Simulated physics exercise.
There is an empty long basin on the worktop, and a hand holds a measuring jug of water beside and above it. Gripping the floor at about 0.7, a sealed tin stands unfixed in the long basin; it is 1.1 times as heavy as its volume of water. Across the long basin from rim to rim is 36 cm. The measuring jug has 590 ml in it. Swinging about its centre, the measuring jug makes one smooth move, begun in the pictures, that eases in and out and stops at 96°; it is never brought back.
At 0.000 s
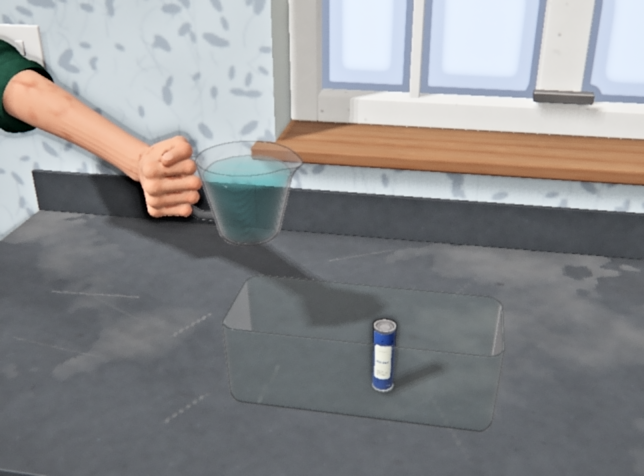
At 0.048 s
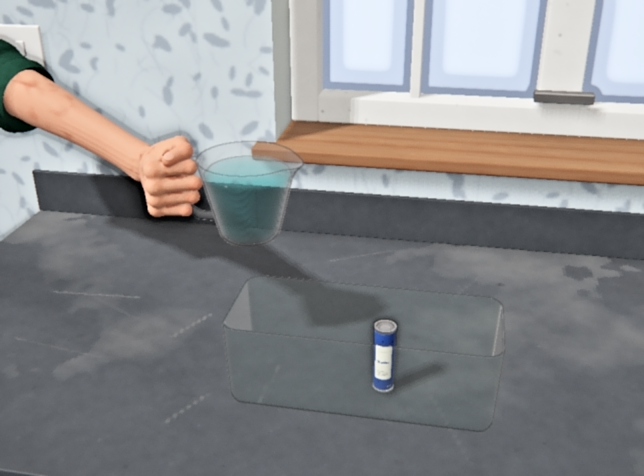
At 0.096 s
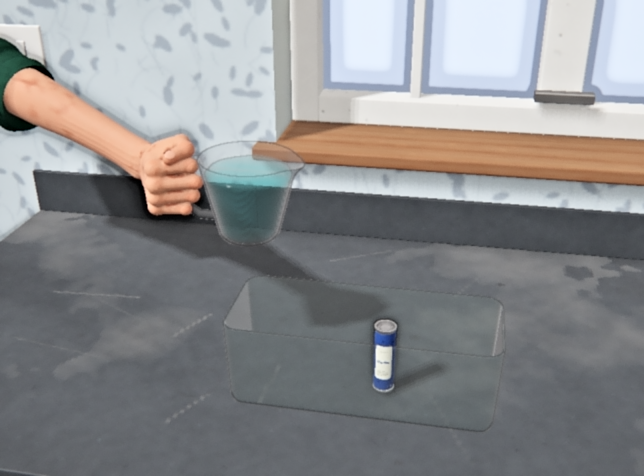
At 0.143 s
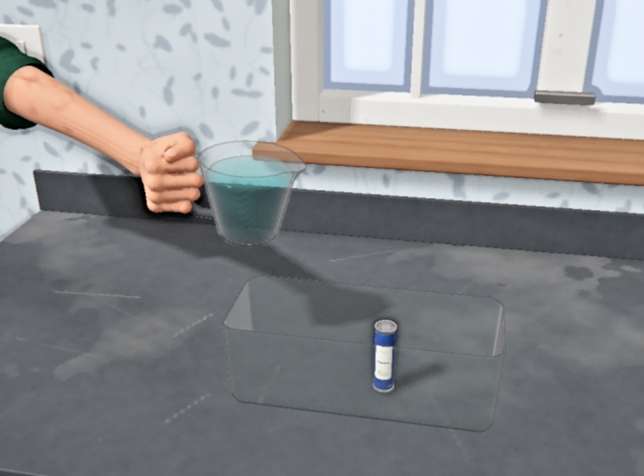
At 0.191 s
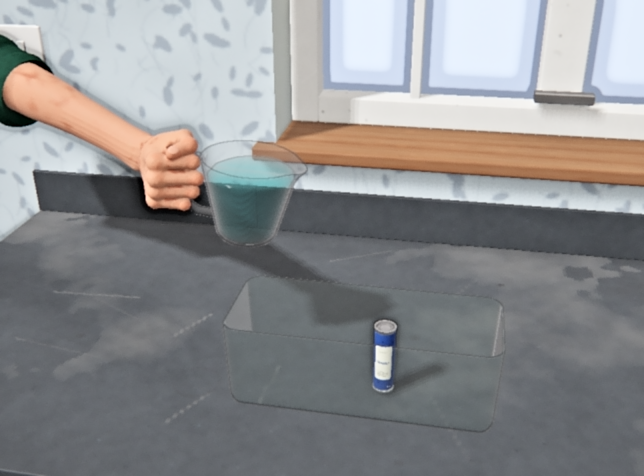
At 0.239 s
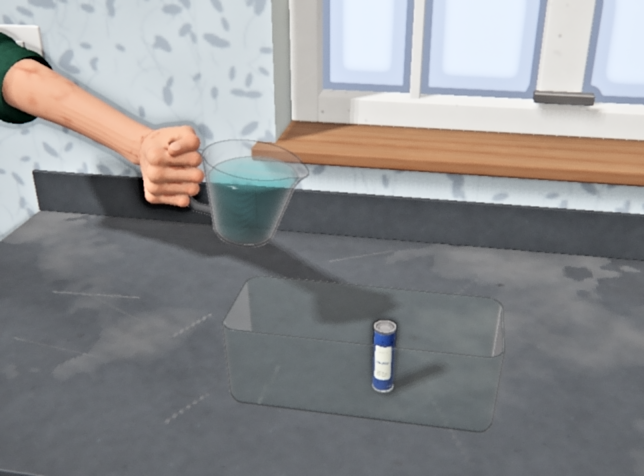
On a dark worktop below a window, a hand held a clear jug of blue-green water above and beside an empty see-through basin with a small blue tin, and tilted the jug slightly to the right.
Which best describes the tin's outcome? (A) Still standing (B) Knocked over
B.
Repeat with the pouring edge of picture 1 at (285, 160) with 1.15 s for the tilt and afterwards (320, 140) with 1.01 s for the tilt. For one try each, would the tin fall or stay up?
In the first try it remains standing; in the second it comes down.
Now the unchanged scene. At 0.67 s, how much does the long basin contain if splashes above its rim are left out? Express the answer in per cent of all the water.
Near 6 in a hundred.
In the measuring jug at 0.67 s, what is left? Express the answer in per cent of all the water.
Close to 72 percent of the liquid remains at that time.
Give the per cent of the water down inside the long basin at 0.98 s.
60 %, more or less.
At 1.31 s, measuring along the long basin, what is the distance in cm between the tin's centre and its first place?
Estimate: Around 8 cm.
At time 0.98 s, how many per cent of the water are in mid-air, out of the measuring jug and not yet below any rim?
Airborne fraction: Approx. 20 %.
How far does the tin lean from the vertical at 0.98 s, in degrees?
It sits at roughly 15°.
After 0.67 s the tilt is 59° and 73 per cent is still to pour; the tin stands where it began.
After 0.98 s the tilt is 90° and 19 per cent is still to pour; the tin leans 16°.
After 1.31 s the tilt is 96° and 1 per cent is still to pour; the tin lies on its side.
After 1.67 s the tilt is 96° and 0 per cent is still to pour; the tin lies on its side.
In the end the tin lies on its side.
